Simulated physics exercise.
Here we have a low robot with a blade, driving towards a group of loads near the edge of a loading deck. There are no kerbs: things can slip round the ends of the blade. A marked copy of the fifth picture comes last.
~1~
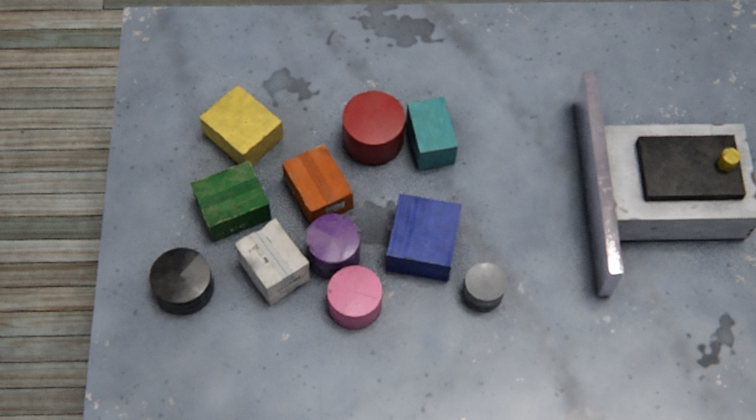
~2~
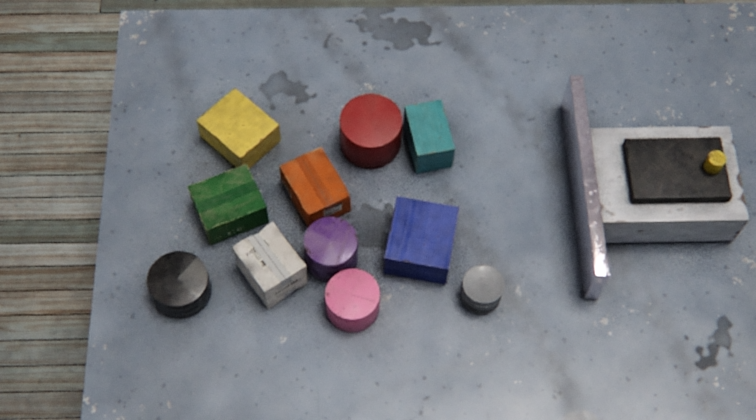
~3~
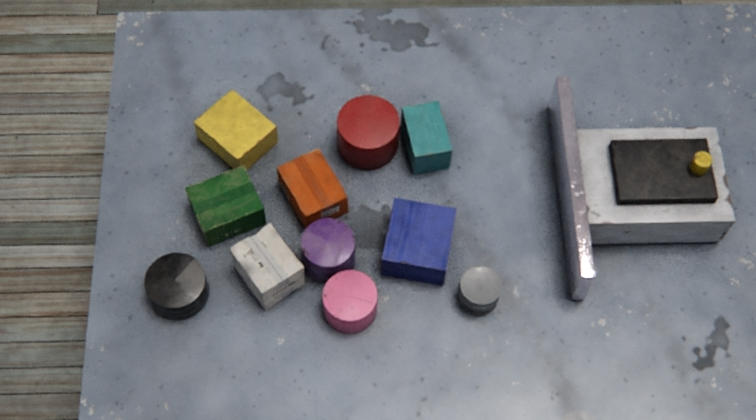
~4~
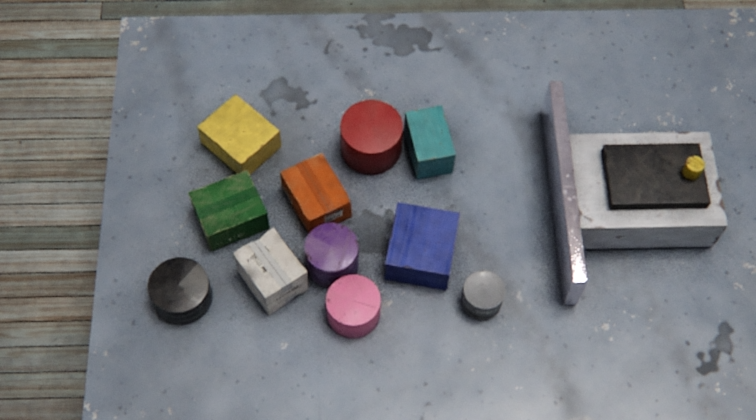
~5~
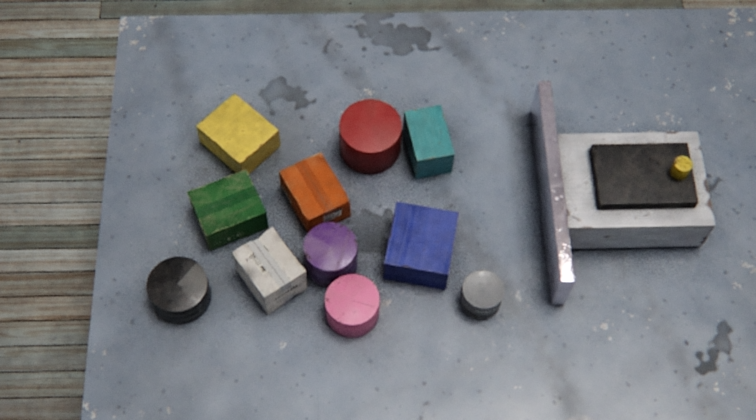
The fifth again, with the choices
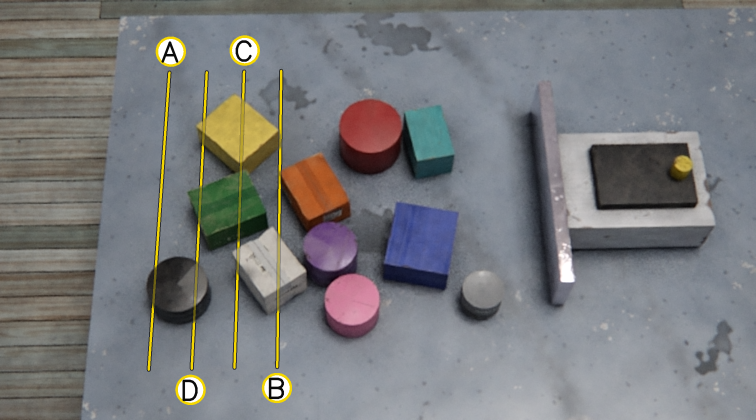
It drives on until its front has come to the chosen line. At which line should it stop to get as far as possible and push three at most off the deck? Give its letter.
No fourth one falls up to D.
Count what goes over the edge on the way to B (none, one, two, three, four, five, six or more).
By then, none.
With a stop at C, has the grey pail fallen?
No.
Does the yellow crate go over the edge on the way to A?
Yes.
On the marked copy, A at (160, 211); B at (279, 209); C at (240, 209); D at (200, 210).
With D. Early on, robot (508, 177); white parcel (255, 275); grey pail (402, 300).
Further on, robot (381, 179); black canister (112, 327); yellow crate (164, 130).
At the end, robot (280, 181); yellow crate over the edge; green parcel (100, 215); one fallen.
As for the rest, A drops six; B is within the limit but short; C is within the limit but short.
